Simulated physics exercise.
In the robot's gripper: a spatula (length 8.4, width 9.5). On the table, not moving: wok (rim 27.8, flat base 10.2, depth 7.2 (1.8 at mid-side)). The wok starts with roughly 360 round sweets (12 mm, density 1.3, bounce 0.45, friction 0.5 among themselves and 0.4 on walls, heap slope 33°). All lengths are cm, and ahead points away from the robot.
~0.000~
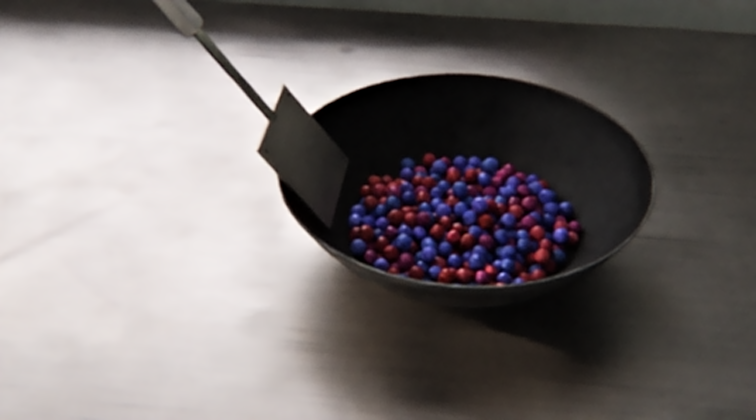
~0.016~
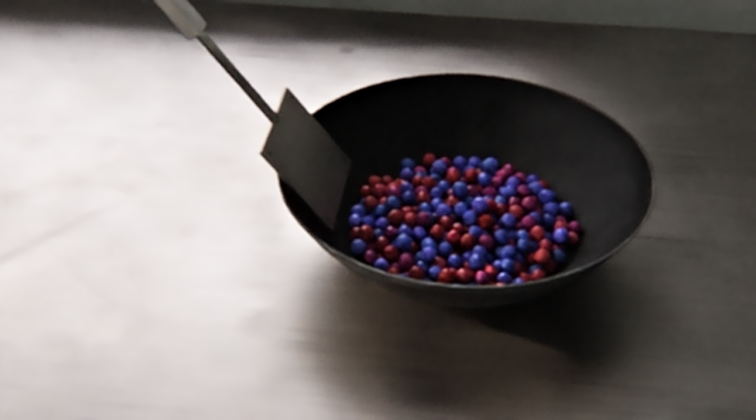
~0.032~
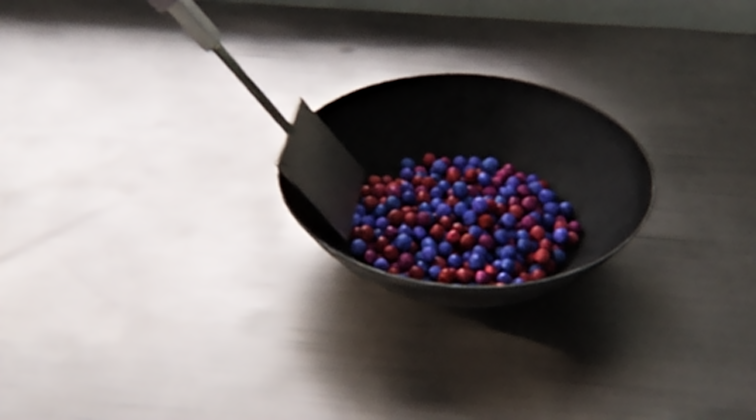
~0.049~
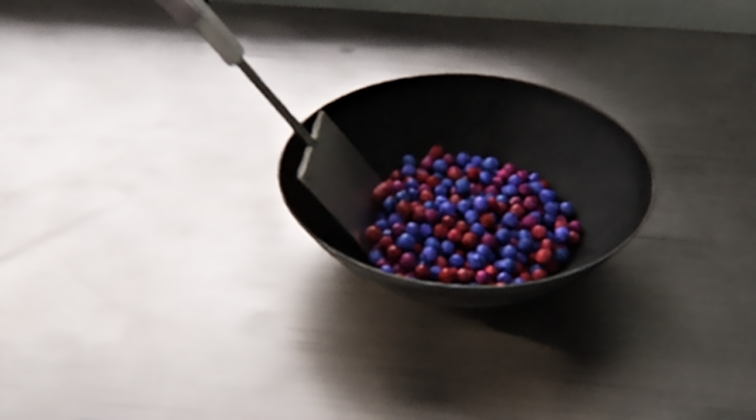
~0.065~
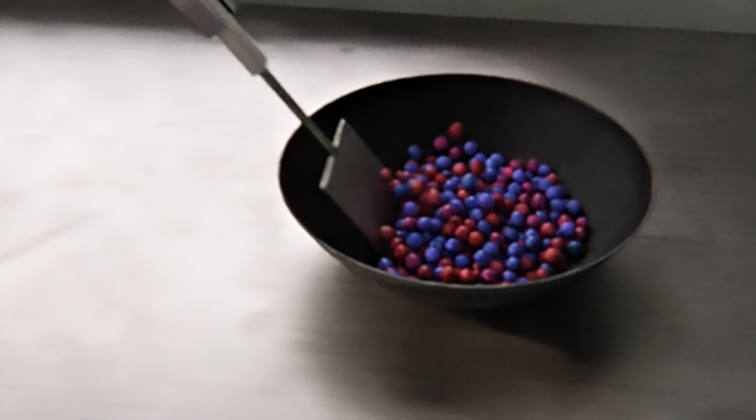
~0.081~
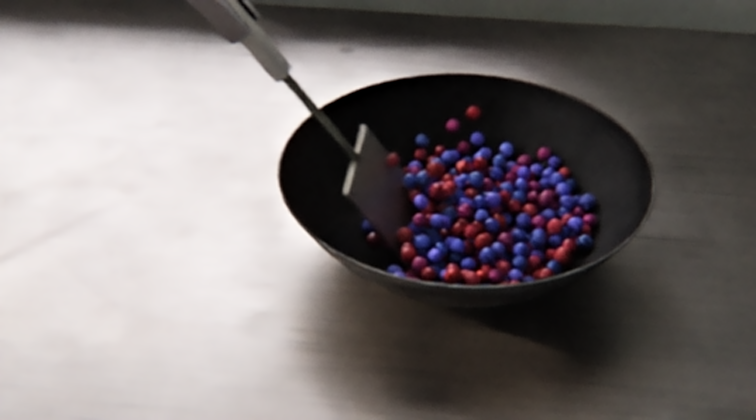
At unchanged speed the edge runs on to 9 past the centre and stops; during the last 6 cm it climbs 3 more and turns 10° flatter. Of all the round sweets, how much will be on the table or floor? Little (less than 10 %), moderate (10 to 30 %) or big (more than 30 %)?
On the table or floor the share is big, more than 30 %.
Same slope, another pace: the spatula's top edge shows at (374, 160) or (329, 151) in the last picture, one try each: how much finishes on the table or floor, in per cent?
About 45 and 30 per cent.
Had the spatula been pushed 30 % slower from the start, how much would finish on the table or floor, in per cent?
It would be near 25 per cent.
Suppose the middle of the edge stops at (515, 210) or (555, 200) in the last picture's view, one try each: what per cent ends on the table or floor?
About 0 and 20 per cent.
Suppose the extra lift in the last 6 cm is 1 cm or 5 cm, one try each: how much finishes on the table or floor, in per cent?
About 40 and 35 per cent.
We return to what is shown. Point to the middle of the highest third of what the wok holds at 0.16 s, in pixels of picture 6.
At about (571, 193).
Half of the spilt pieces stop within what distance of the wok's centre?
Roughly 32 cm.
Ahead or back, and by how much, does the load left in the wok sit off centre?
Roughly 3.5 cm ahead.
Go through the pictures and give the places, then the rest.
In the first frame, the spatula top edge at (271, 116), sloping 53°; upper third of the load around (469, 214), from x 355 to 575, top at y 160; 365 in the wok.
In the second frame, the spatula top edge at (274, 118), sloping 53°; upper third of the load around (469, 214), from x 355 to 575, top at y 160.
In the third frame, the spatula top edge at (288, 129), sloping 53°; upper third of the load around (469, 214), from x 355 to 575, top at y 160.
In the fourth frame, the spatula top edge at (311, 143), sloping 53°; upper third of the load around (463, 214), from x 360 to 575, top at y 155.
In the fifth frame, the spatula top edge at (333, 152), sloping 53°; upper third of the load around (469, 209), from x 365 to 580, top at y 130.
In the sixth frame, the spatula top edge at (355, 157), sloping 53°; upper third of the load around (480, 206), from x 370 to 590, top at y 115; 365 in the wok.
After 0.12 s, sloping 53°, highest piece 10 above the table; 365 in the wok.
After 0.16 s, sloping 50°, highest piece 11 above the table; 364 in the wok, 1 on the blade or in flight.
After 0.38 s, sloping 43°, highest piece 17 above the table; 227 in the wok, 27 on the table or floor, 111 on the blade or in flight.
After 1.43 s, sloping 43°, highest piece 5 above the table; 227 in the wok, 138 on the table or floor.
In the end, 227 in the wok, 138 on the table or floor. That is 38 % on the table or floor.
